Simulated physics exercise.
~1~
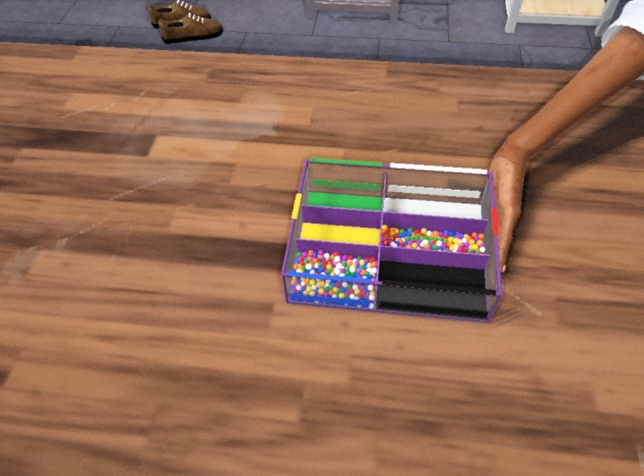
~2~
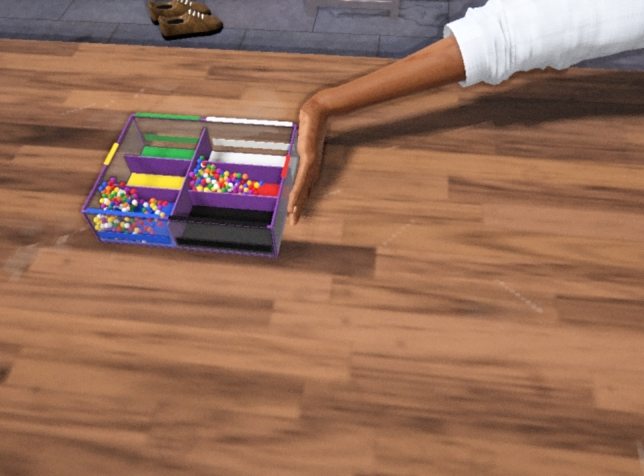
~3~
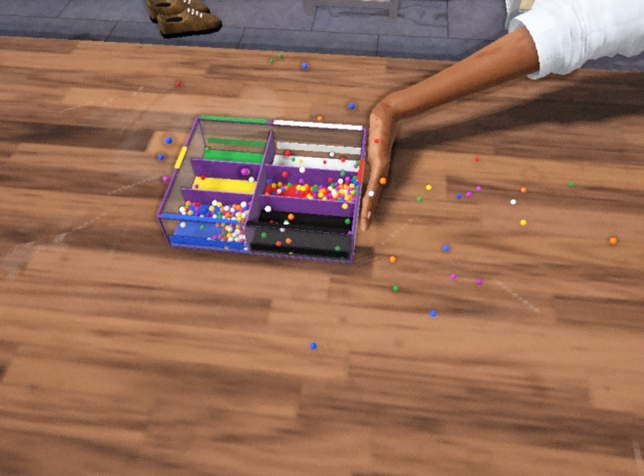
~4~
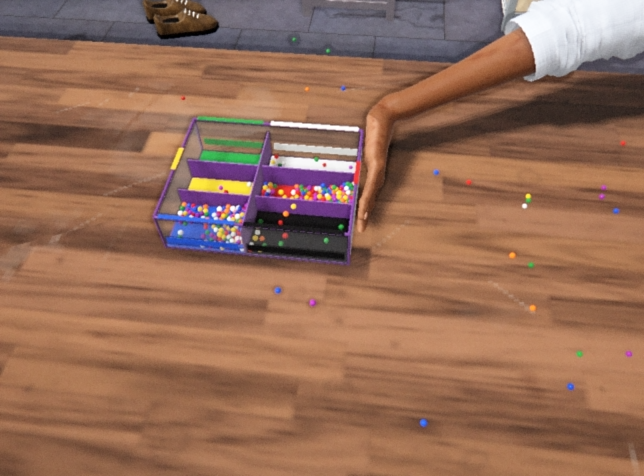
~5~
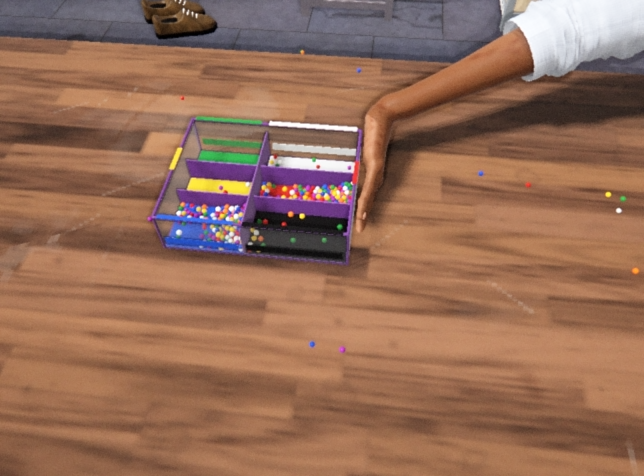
A hand slid a divided tray of colorful beads left across a wooden floor, then moved it back a little to the right, scattering beads over the boards; some spilled into the black section, while most stayed inside as the tray came to rest.
